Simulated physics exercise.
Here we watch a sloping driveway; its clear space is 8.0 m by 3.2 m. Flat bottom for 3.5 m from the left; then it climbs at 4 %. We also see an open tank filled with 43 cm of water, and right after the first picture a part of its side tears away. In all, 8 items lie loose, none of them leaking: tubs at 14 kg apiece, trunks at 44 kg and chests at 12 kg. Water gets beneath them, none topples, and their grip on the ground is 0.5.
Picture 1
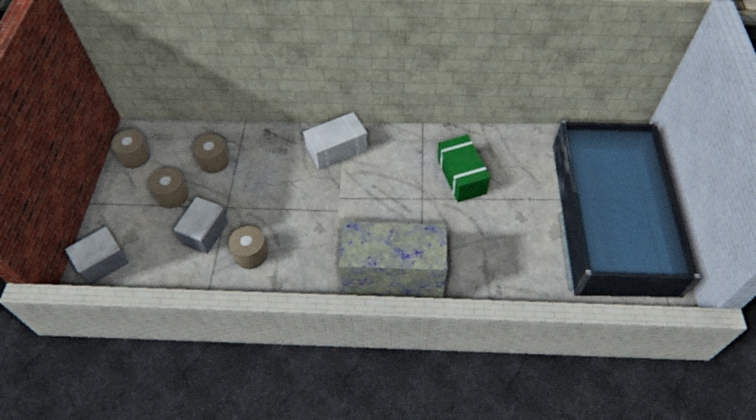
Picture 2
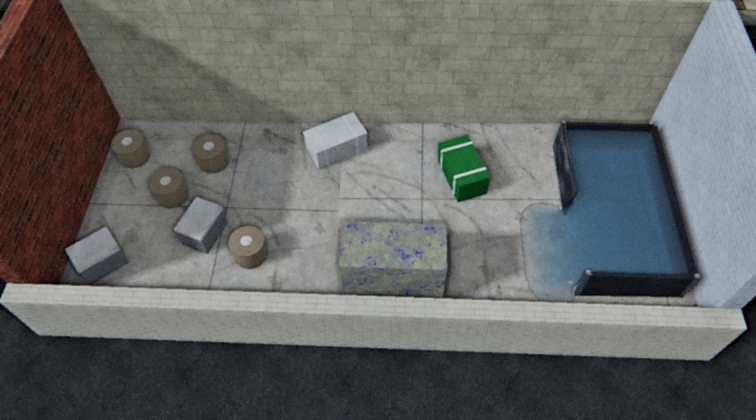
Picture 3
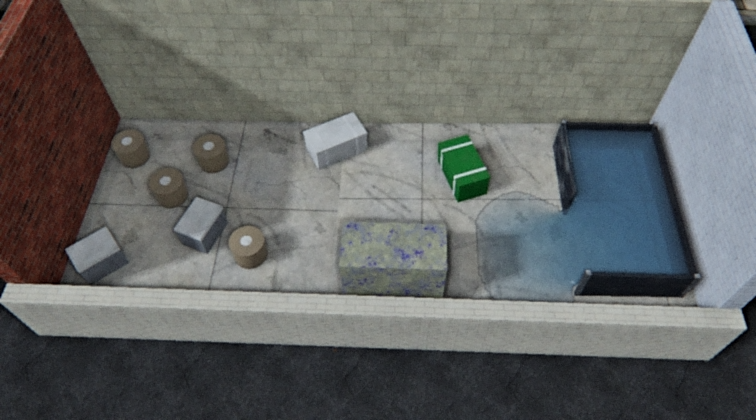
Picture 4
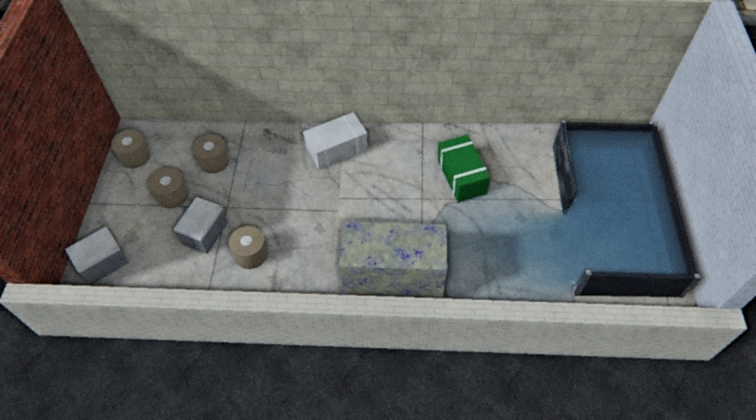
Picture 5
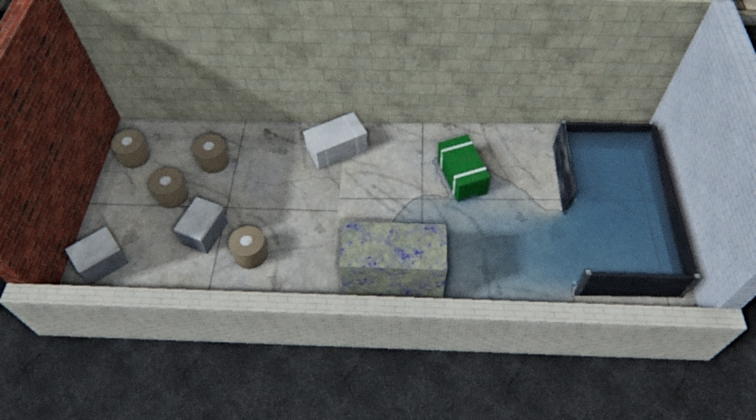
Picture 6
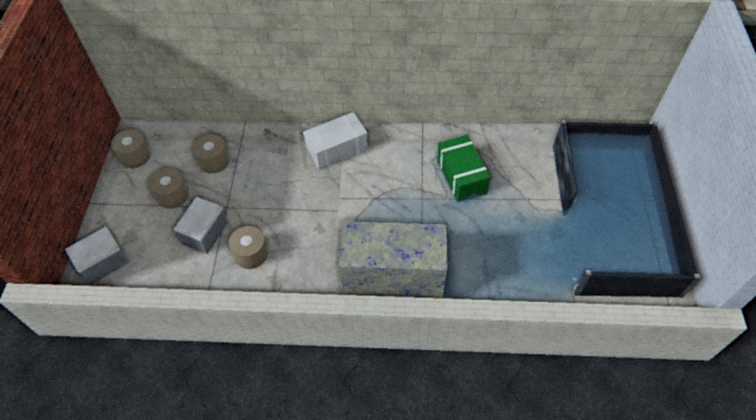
Water pouring from a blue tank's open side and spreading left across a walled floor, past a green trunk that stays still.
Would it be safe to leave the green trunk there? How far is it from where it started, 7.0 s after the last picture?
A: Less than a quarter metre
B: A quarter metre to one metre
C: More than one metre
The answer is A.
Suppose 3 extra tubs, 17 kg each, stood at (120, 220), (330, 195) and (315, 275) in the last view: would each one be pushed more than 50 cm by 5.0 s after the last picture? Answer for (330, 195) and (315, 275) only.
First greater, then smaller.
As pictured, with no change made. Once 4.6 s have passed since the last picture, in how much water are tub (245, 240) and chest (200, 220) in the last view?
Roughly 5 and 7 cm.
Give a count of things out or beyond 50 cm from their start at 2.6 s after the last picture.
The number comes to 2.
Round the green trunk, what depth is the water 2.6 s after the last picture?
I'd say around 4 cm.
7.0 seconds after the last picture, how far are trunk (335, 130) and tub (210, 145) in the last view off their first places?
The one named first has moved 50 cm, the other 30 cm.
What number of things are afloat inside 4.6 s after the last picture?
The count is 4.
Then, 0.6 s after the last picture the green trunk is near (465, 160), 0.0 m from its start, aground; 0 afloat.
Then, 2.6 s after the last picture the green trunk is near (465, 160), 0.0 m from its start, aground; 0 afloat.
Then, 4.6 s after the last picture the green trunk is near (465, 160), 0.0 m from its start, aground; 4 afloat.
Then, 7.0 s after the last picture the green trunk is near (465, 160), 0.0 m from its start, aground; 4 afloat.
